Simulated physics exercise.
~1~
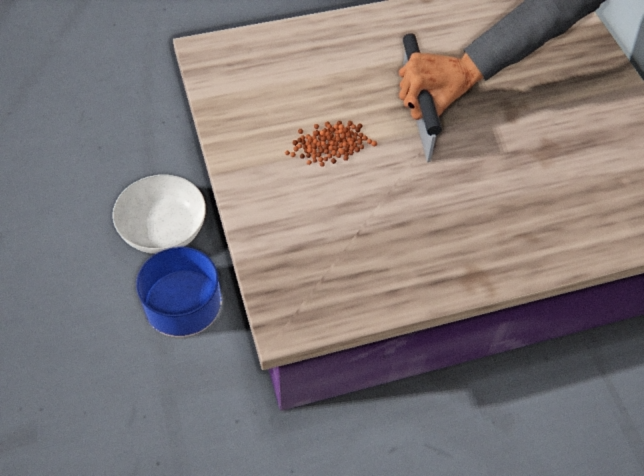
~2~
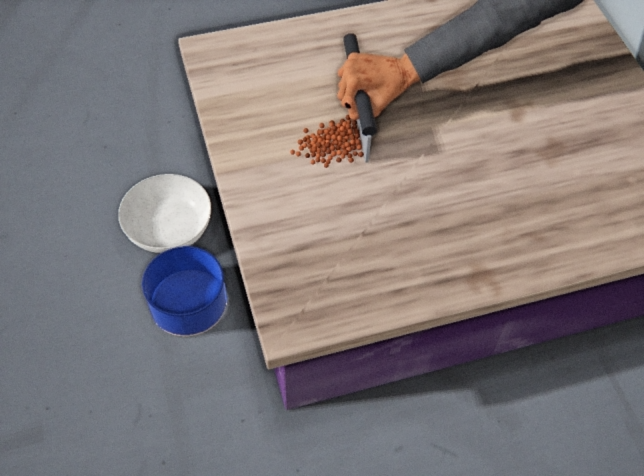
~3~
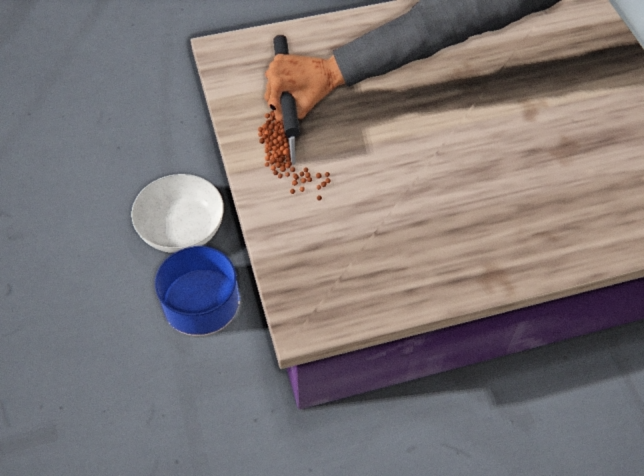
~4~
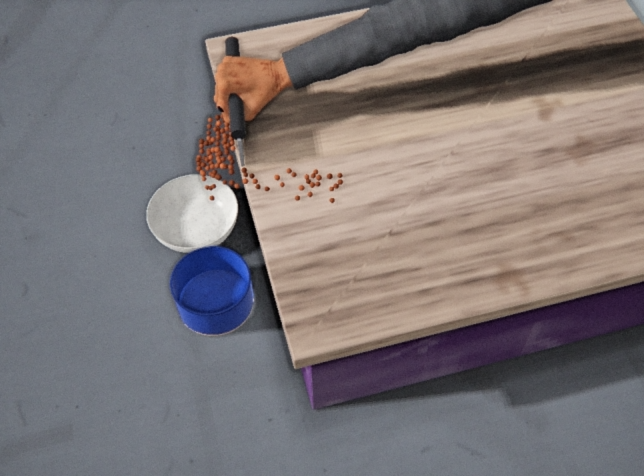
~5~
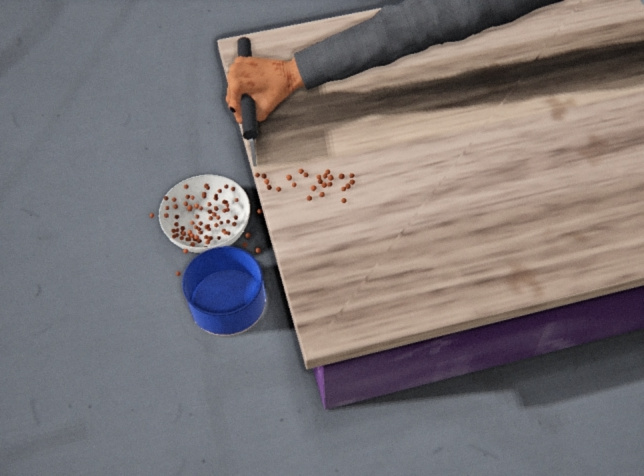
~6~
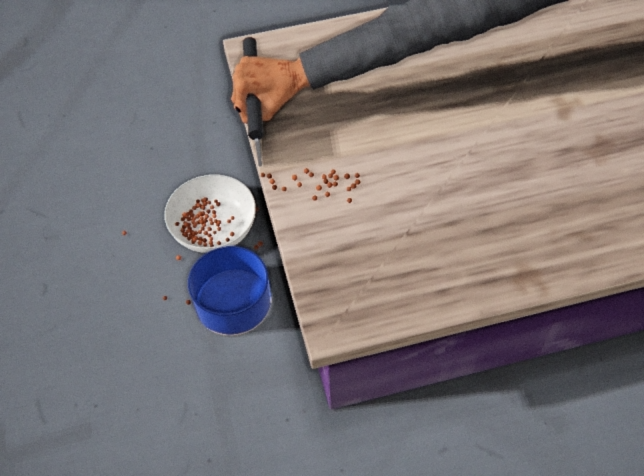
A gloved-looking orange hand holding a dark scraper swept a pile of small reddish-brown pellets left across a wooden board and over its edge, where most dropped into a white bowl, a few scattered on the floor, and some stayed on the board.
